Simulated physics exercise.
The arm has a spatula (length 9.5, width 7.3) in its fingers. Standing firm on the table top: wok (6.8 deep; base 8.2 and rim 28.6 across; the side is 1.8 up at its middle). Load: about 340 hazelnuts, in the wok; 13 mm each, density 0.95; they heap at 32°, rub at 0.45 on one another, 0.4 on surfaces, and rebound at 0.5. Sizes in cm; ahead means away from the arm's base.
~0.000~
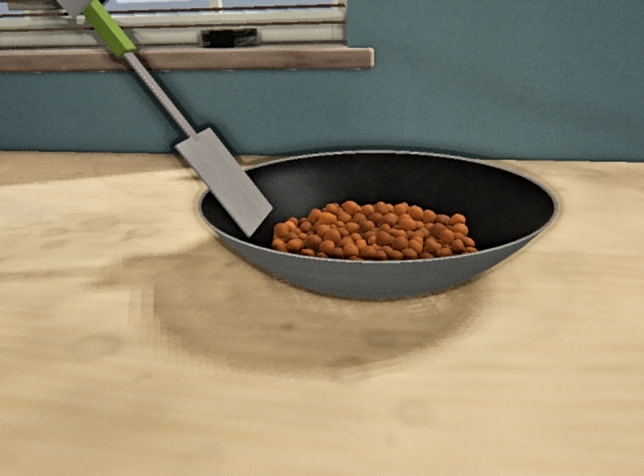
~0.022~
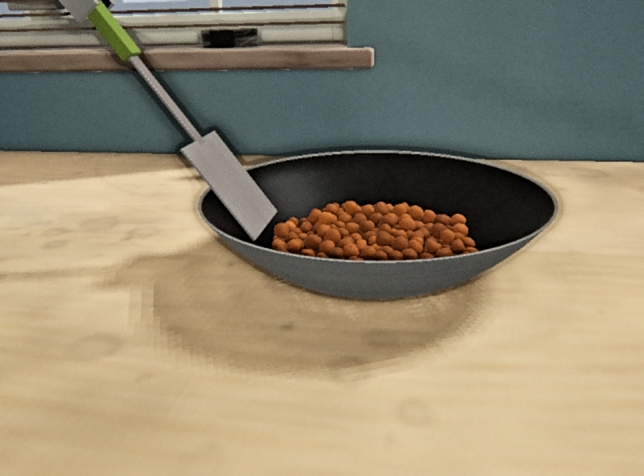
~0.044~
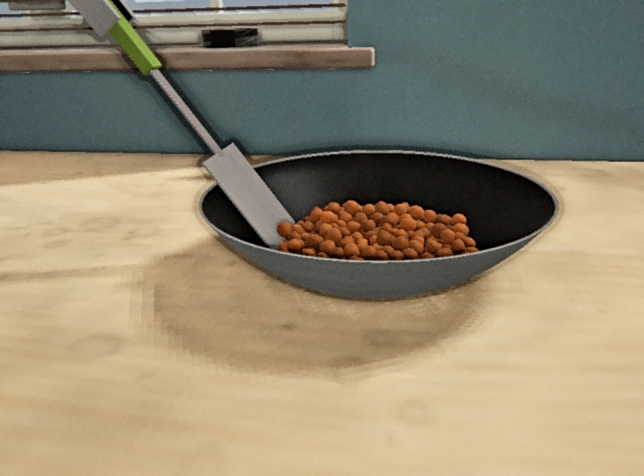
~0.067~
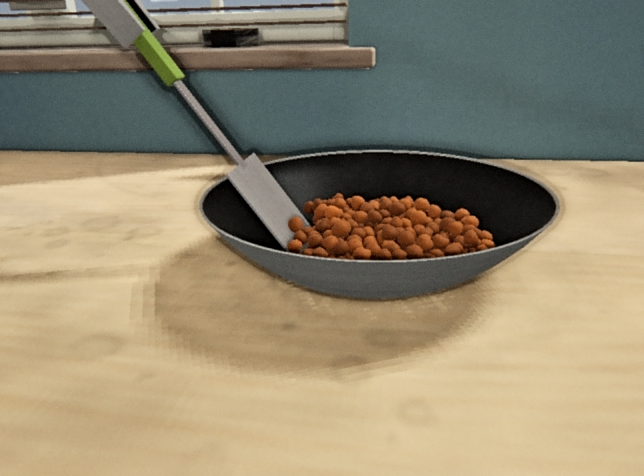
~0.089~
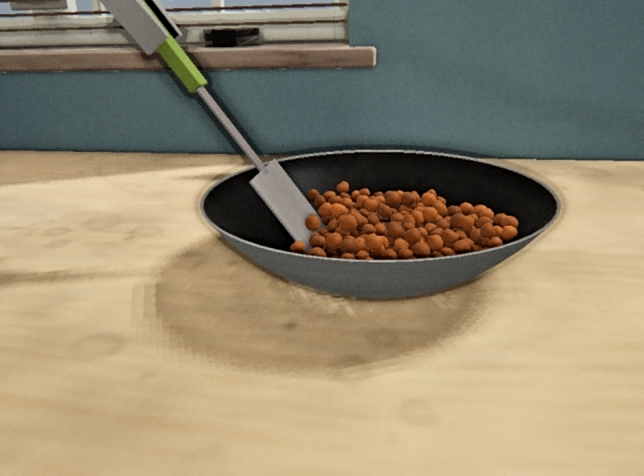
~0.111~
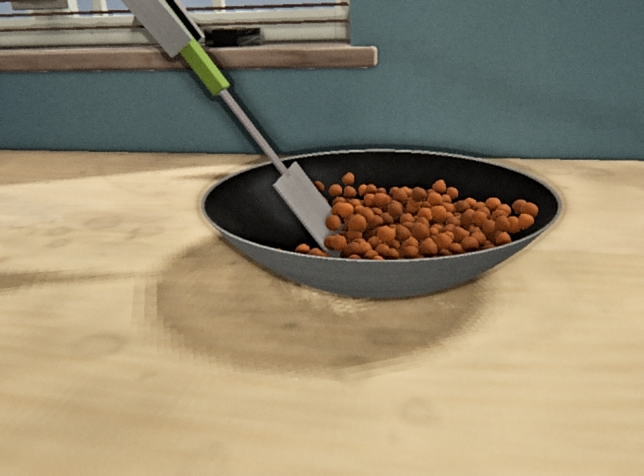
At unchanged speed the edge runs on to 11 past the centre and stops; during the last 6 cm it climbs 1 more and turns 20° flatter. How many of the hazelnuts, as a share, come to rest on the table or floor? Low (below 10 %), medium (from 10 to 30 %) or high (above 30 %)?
On the table or floor the share is high, above 30 %.
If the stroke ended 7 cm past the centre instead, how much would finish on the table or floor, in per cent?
Then about 10 per cent.
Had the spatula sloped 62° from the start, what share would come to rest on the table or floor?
In that case some 45 per cent.
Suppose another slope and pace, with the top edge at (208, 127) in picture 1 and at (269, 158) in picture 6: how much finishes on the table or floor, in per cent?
About 25 per cent.
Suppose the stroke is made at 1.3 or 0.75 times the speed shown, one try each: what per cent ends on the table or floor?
About 45 and 25 per cent.
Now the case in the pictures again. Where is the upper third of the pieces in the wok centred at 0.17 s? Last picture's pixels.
Around (454, 216).
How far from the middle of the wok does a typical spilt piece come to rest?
About 28 cm.
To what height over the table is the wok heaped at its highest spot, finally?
About 6.5 cm.
After 0.17 s, sloping 54°, highest piece 8 above the table; 337 in the wok.
After 0.22 s, sloping 47°, highest piece 8 above the table; 335 in the wok, 2 on the blade or in flight.
After 0.45 s, sloping 34°, highest piece 9 above the table; 203 in the wok, 83 on the table or floor, 51 on the blade or in flight.
After 1.50 s, sloping 34°, highest piece 6 above the table; 203 in the wok, 134 on the table or floor.
At rest, 203 in the wok, 134 on the table or floor. That is 40 % on the table or floor.
